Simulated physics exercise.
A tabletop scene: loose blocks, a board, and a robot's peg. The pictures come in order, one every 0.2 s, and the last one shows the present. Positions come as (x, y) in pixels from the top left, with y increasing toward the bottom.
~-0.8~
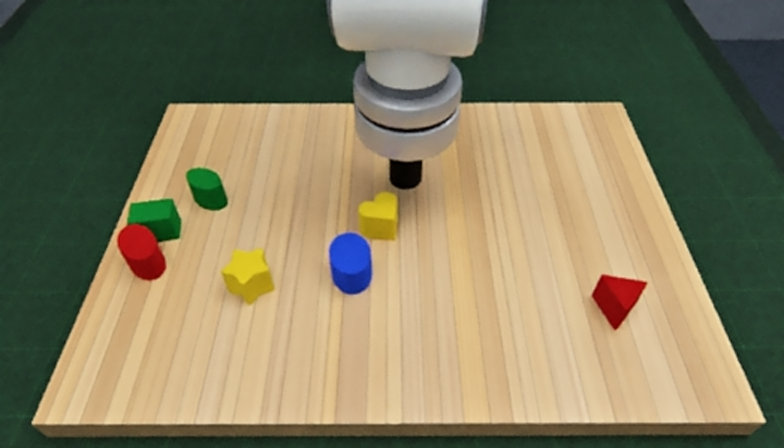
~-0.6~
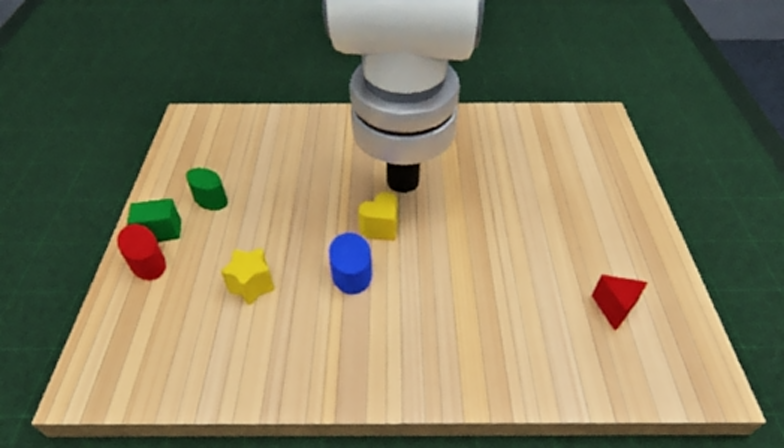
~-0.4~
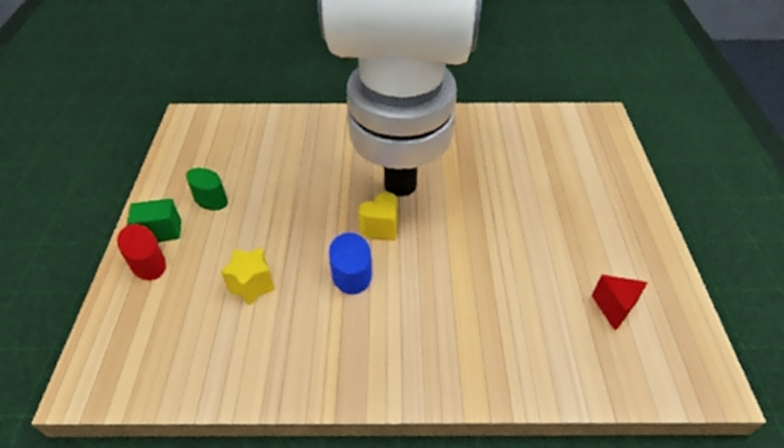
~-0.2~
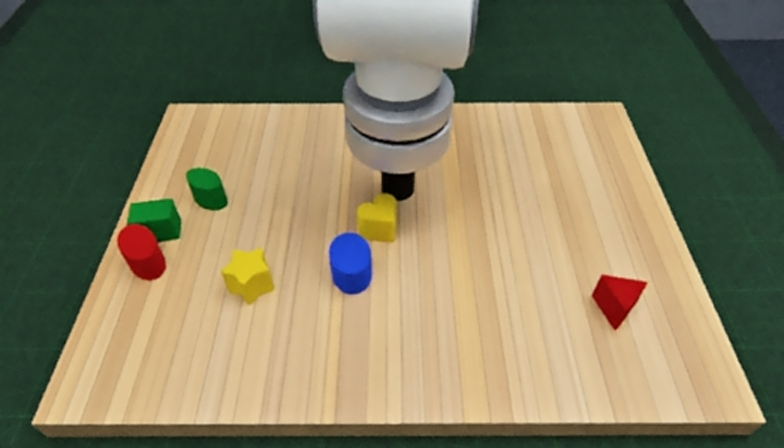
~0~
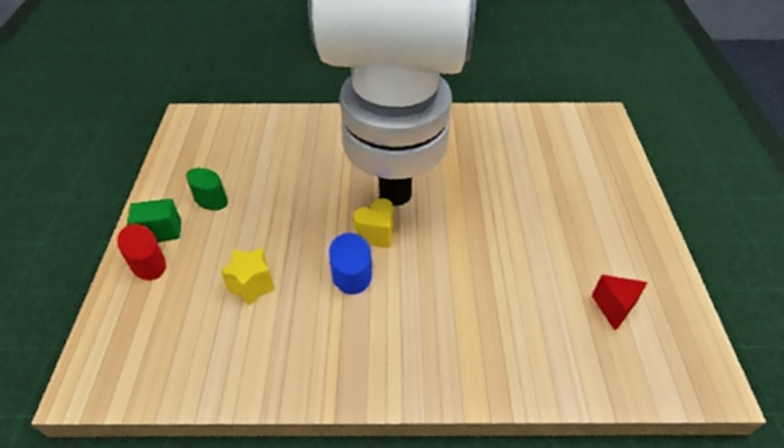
Robot arm's black peg easing down and slightly left on a wooden board, nudging a yellow heart block near a blue one.
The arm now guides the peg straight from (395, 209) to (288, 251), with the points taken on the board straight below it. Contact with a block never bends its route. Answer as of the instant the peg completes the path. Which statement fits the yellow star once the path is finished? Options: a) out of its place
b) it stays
Answer: B.
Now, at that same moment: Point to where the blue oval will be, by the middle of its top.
Its top centre lands on (337, 276).
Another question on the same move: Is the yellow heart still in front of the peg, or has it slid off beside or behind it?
Beside or behind, I predict.
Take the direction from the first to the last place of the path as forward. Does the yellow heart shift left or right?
Facing from start to end, it will go to the left.
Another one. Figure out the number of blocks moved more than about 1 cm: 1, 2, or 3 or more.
I think two will be displaced.
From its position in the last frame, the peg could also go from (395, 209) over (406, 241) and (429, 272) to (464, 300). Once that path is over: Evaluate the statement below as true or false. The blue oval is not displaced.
The claim does not hold.
On the path given first. One third of the way, peg at (360, 208); blue oval at (342, 263), turned 30° anticlockwise; yellow heart at (345, 230), turned 20° anticlockwise.
Two thirds of the way, peg at (323, 222); blue oval at (337, 274), turned 70° anticlockwise; yellow heart at (317, 246), turned 50° anticlockwise.
At the end, peg at (284, 236); yellow star still; blue oval at (337, 276), turned 75° anticlockwise; yellow heart at (298, 256), turned 100° anticlockwise.
